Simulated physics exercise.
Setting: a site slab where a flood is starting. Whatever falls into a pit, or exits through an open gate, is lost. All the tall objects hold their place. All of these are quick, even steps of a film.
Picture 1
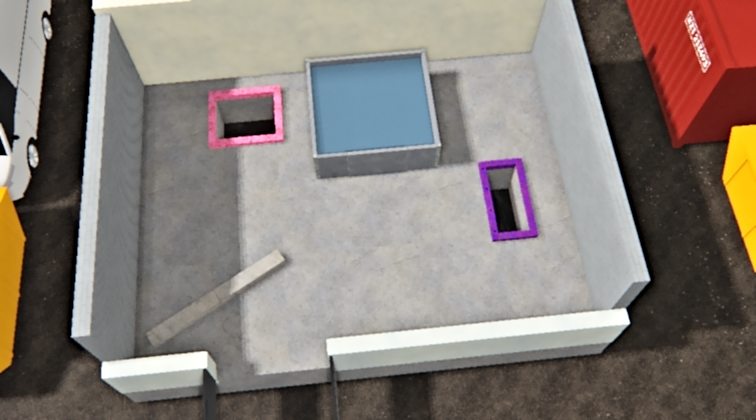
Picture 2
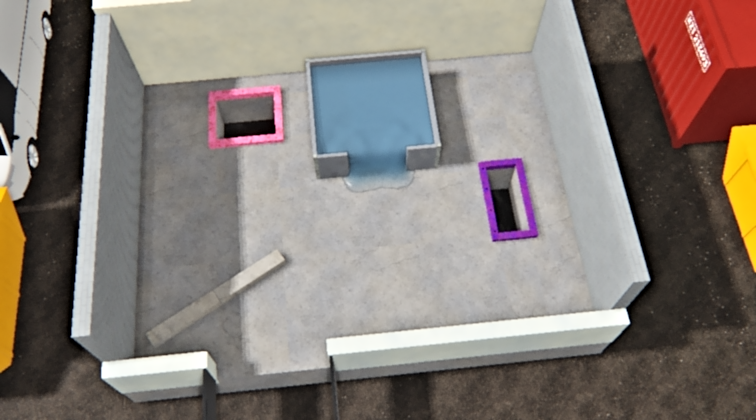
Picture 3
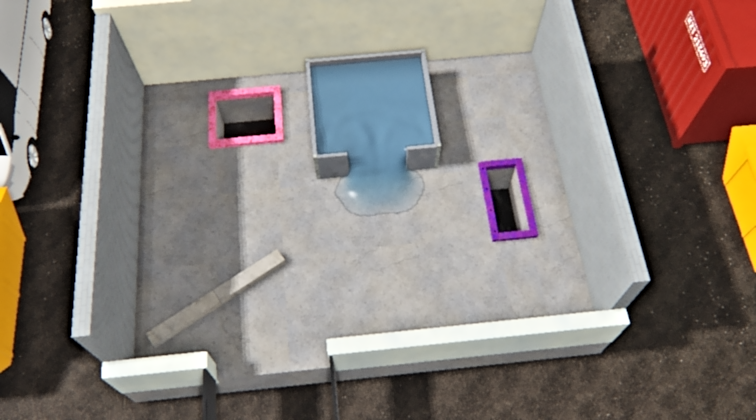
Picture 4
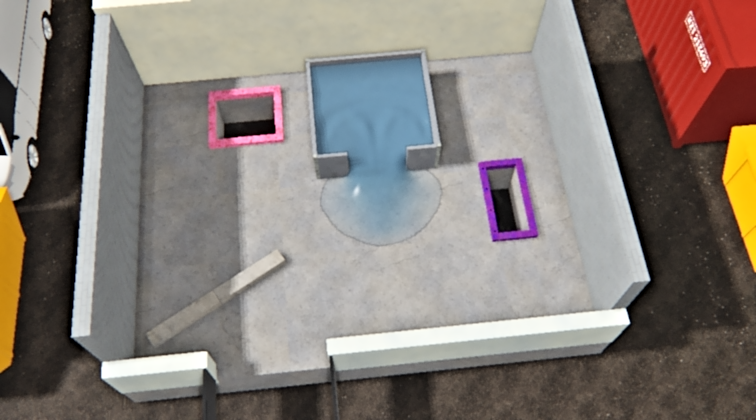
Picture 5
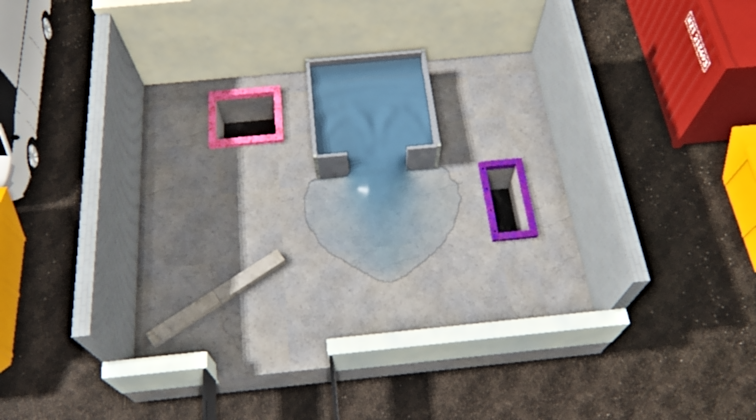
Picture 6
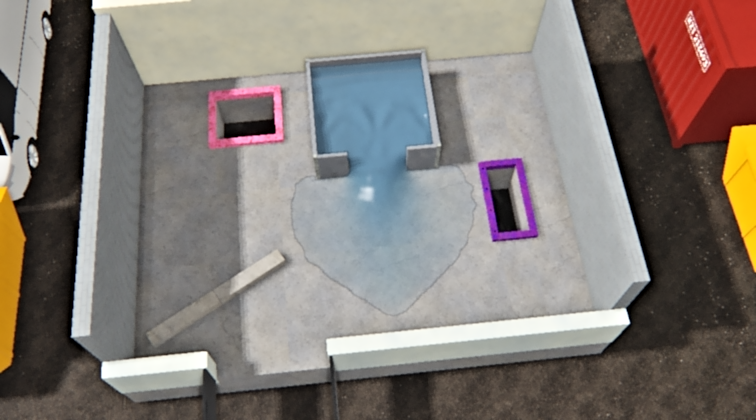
Walled concrete slab with a blue water tank opening at its front, water pouring out and spreading between pink and purple-framed pits.
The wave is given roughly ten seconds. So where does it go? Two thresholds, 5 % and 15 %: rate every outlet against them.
Rating by outlet: Gate - above both, purple pit - below both, pink pit - below both.
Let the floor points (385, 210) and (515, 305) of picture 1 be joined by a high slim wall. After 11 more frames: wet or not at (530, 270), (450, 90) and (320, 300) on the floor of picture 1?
In order: Wet; dry; wet.
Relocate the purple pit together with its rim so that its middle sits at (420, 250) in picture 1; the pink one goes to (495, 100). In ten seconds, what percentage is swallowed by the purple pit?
Result - purple pit, 15 in a hundred.
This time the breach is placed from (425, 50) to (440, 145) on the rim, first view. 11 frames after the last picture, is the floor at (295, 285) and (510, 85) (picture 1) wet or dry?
In order, I'd call them parched and drenched.
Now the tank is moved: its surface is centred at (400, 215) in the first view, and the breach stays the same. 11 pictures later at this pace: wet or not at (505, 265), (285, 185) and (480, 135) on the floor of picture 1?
Checking the three spots, I get swamped, high and dry, high and dry.
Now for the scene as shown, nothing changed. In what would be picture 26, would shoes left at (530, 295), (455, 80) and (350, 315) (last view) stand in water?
In turn: Under water, no water, awash.
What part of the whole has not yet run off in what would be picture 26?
That works out to about 92 percent.
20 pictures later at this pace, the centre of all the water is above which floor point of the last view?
My guess is about (399, 210).
A moment on, water covers 30 % of the floor; the gate 0 %, the purple pit 0 %, the pink pit 0 %.
Next, water covers 40 % of the floor; the gate 3 %, the purple pit 0 %, the pink pit 0 %.
Then, water covers 45 % of the floor; the gate 9 %, the purple pit 0 %, the pink pit 0 %.
Later, water covers 65 % of the floor; the gate 15 %, the purple pit 0 %, the pink pit 0 %.
In the end, water covers 85 % of the floor; the gate 23 %, the purple pit 1 %, the pink pit 0 %.
